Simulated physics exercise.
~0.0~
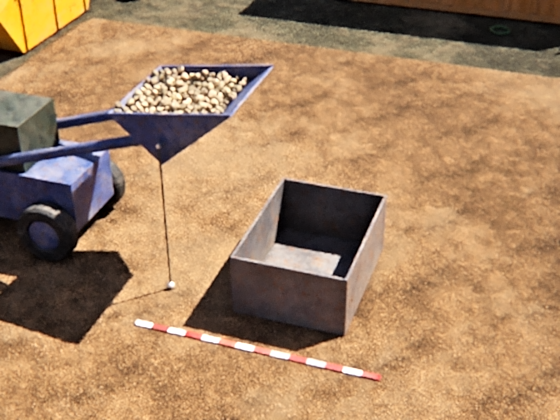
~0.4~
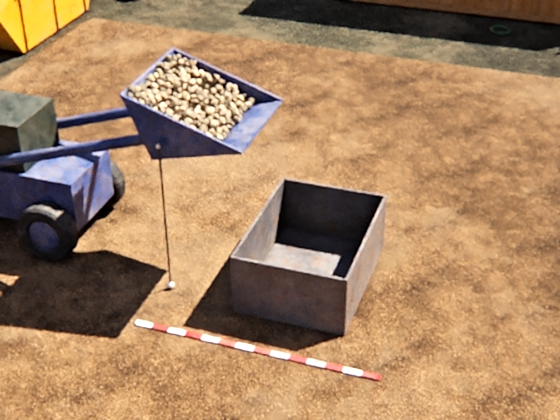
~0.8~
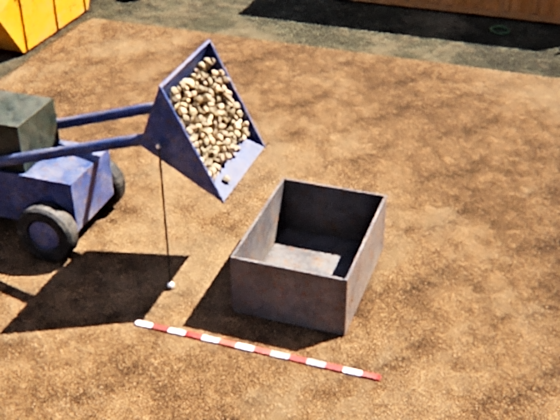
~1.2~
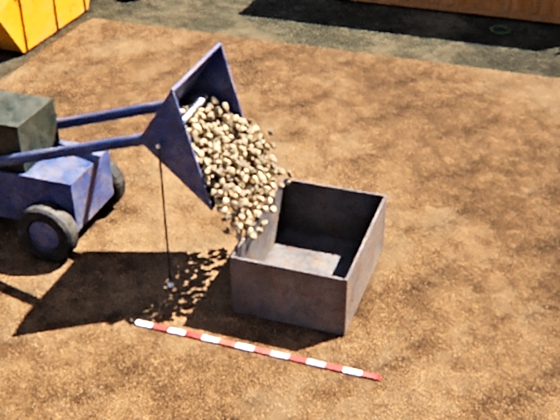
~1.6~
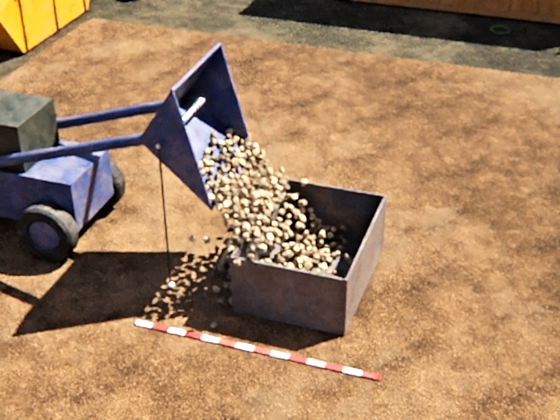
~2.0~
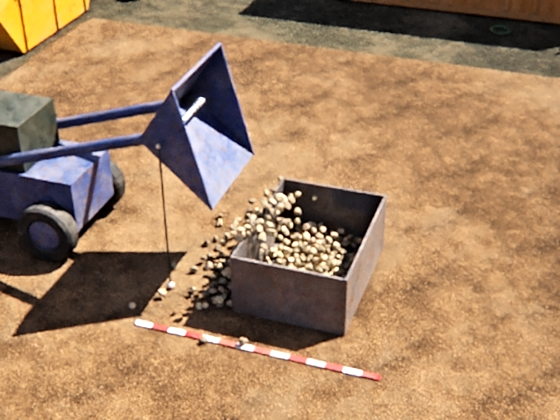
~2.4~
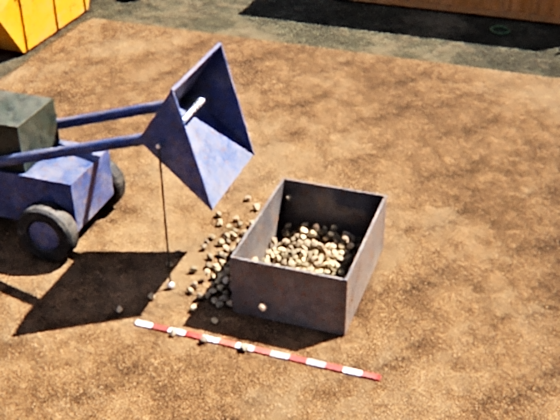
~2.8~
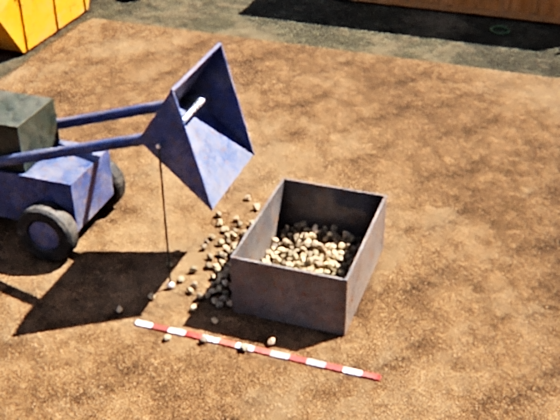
A blue loader bucket tips right and pours stones, most into a bin, some beside it.
